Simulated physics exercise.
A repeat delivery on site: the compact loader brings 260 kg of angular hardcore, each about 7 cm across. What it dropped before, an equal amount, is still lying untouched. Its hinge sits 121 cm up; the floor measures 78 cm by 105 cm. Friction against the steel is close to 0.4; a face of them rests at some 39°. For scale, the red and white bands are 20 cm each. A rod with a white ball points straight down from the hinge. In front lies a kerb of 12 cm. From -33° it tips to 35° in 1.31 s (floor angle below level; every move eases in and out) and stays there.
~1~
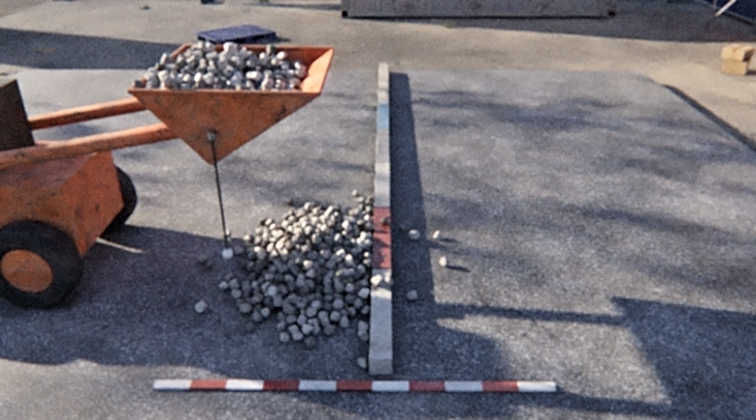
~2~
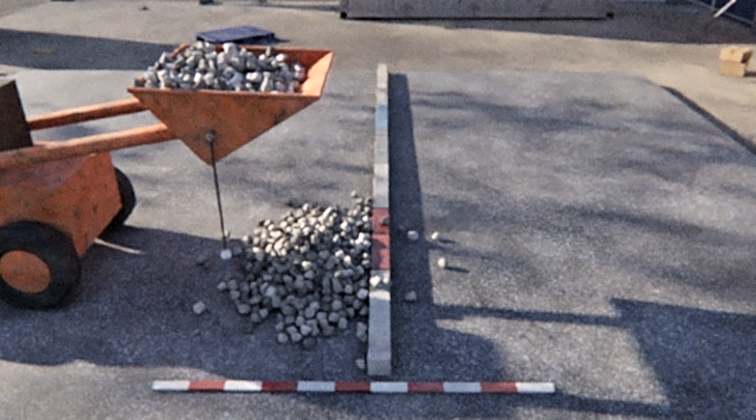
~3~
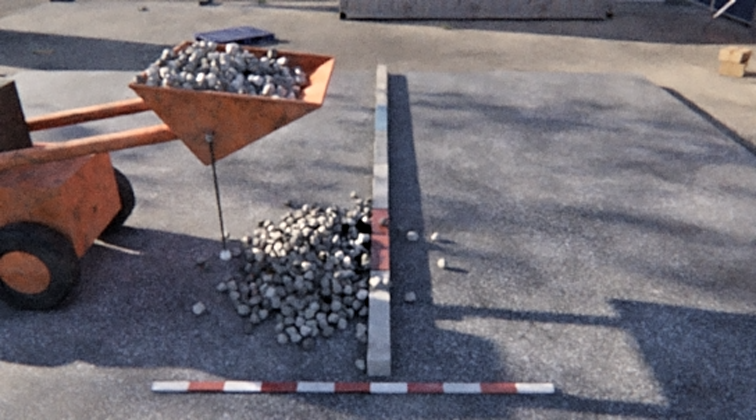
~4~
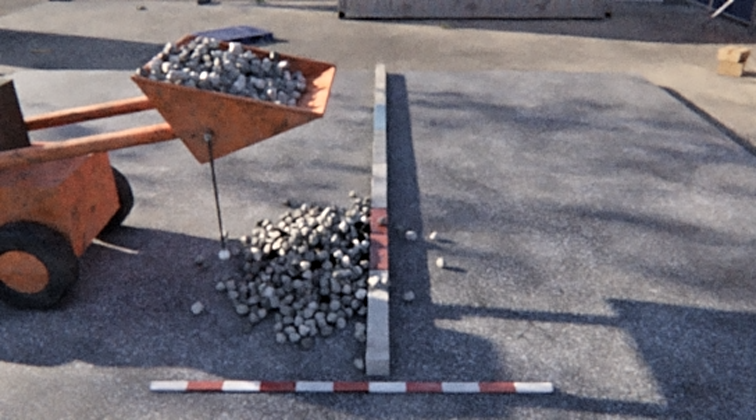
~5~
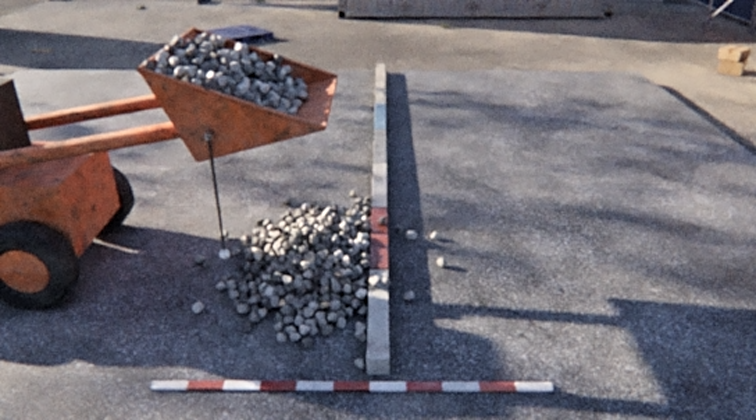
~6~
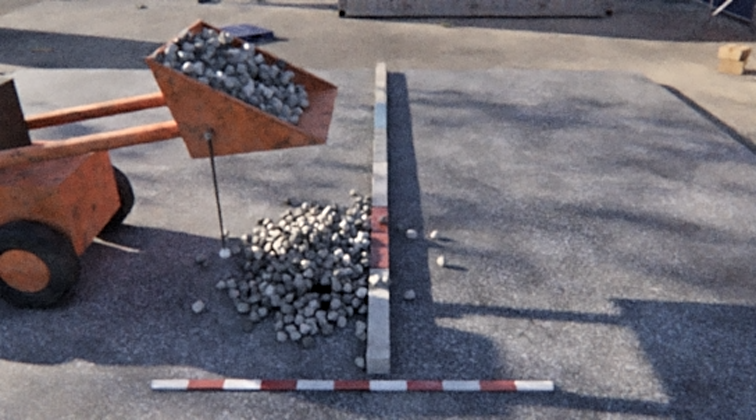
The orange bucket of a small loader, heaped with grey stones, starts almost level at the top and slowly tilts forward, its right lip dipping. Its back edge rises and the stones stay inside, while the loader, the pile below and the kerb beside it remain still.
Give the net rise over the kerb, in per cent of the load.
Roughly 37 per cent of a load more.
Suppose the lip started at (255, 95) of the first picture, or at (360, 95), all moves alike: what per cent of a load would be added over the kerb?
About 5 and 80 per cent.
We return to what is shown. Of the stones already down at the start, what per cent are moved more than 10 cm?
About 0 per cent.
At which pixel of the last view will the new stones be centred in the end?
Near (371, 248).
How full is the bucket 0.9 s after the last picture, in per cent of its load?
It holds some 70 per cent.
Then, 0.4 s after the last picture the floor is at 24°; in per cent of one load, 100 in the bucket, 99 on this side of the kerb, 1 over the kerb; the foremost stones are at (406, 252).
Then, 0.9 s after the last picture the floor is at 35°; in per cent of one load, 70 in the bucket, 129 on this side of the kerb, 1 over the kerb; the foremost stones are at (406, 248).
Then, 1.2 s after the last picture the floor is at 35°; in per cent of one load, 23 in the bucket, 168 on this side of the kerb, 9 over the kerb; the foremost stones are at (430, 251).
Then, 3.7 s after the last picture the floor is at 35°; in per cent of one load, 0 in the bucket, 162 on this side of the kerb, 38 over the kerb; the foremost stones are at (502, 262). Net gain over the kerb, 37.
